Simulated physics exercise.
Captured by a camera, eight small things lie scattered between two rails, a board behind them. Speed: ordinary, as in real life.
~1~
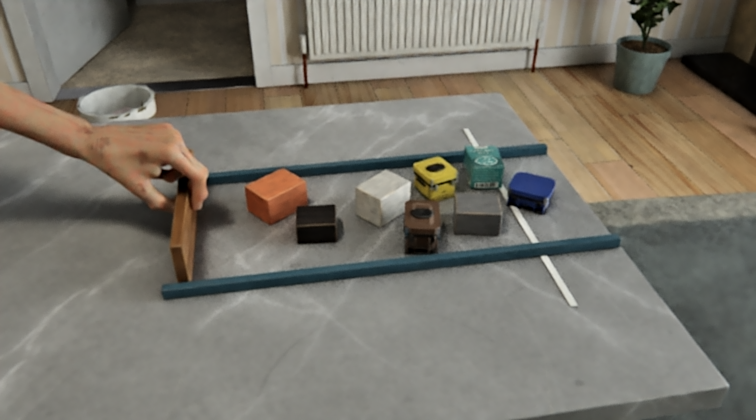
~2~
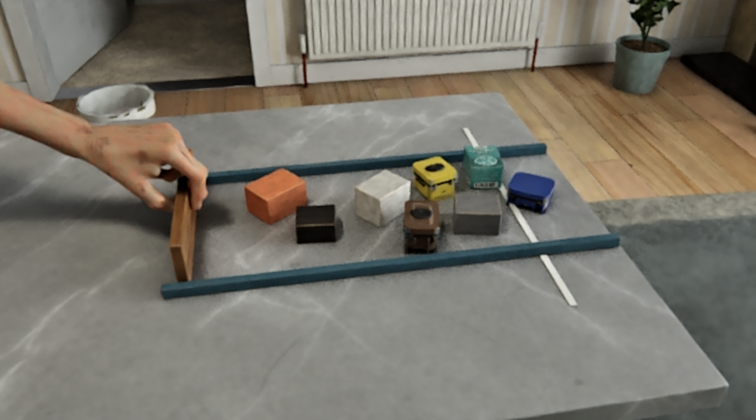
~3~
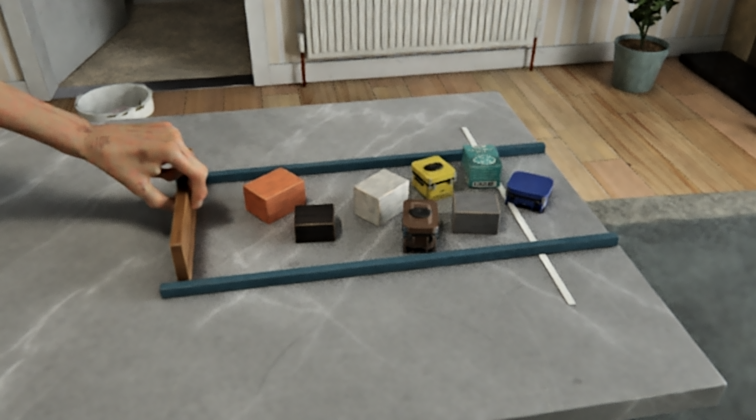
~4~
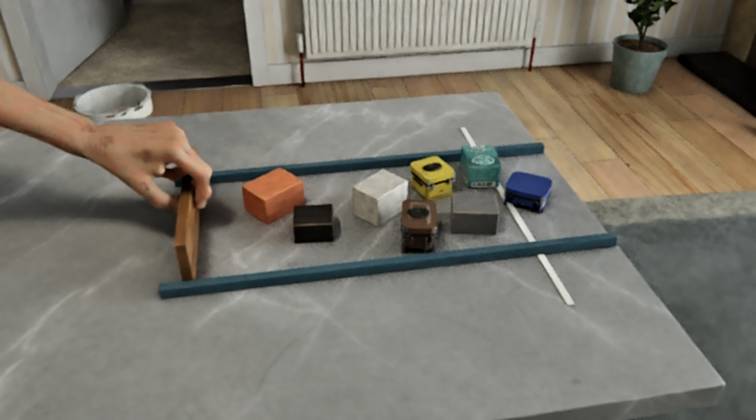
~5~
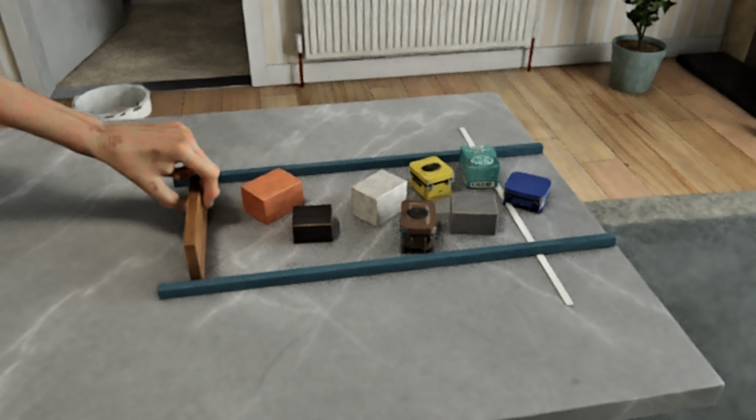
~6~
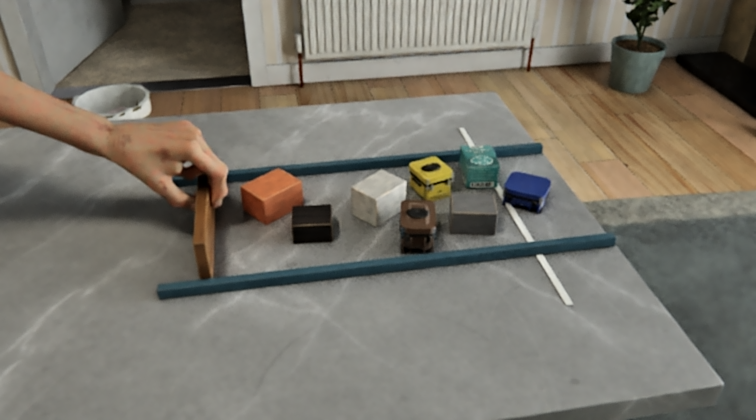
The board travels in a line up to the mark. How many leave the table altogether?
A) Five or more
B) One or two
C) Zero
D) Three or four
Answer: B.
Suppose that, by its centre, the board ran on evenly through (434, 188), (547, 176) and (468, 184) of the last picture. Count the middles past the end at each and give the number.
Counts: 0, 5, 0.
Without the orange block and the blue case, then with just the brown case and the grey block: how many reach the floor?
The first try gives 1, the second gives 1.
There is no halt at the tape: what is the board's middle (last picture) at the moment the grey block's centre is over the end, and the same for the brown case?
First near (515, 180), second near (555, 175).
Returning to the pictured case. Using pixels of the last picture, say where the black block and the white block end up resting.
Positions - first (533, 204), then (551, 178).
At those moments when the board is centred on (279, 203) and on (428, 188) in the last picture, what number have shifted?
1, then 7.
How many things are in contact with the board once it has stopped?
It touches 3.
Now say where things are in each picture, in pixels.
In the first frame, blue case (531, 193); turquoise box (483, 167); grey block (477, 214); board (187, 213); tape (510, 200).
In the second frame, turquoise box (483, 167); black block (316, 224).
In the third frame, grey block (475, 213); orange block (275, 195).
In the fourth frame, blue case (528, 192); white block (380, 197).
In the fifth frame, turquoise box (479, 166); brown case (418, 226).
In the sixth frame, blue case (526, 192); turquoise box (479, 166); grey block (473, 213); board (206, 210); tape (505, 199).
Soon after, none off yet; blue case at rest near (526, 192); turquoise box at rest near (479, 166); grey block at rest near (473, 213).
Then, none off yet; blue case at rest near (526, 192); turquoise box moved about its own width near (509, 161); grey block moved a little near (495, 213).
At rest, the number that fall off is one or two; fallen, turquoise box and blue case.
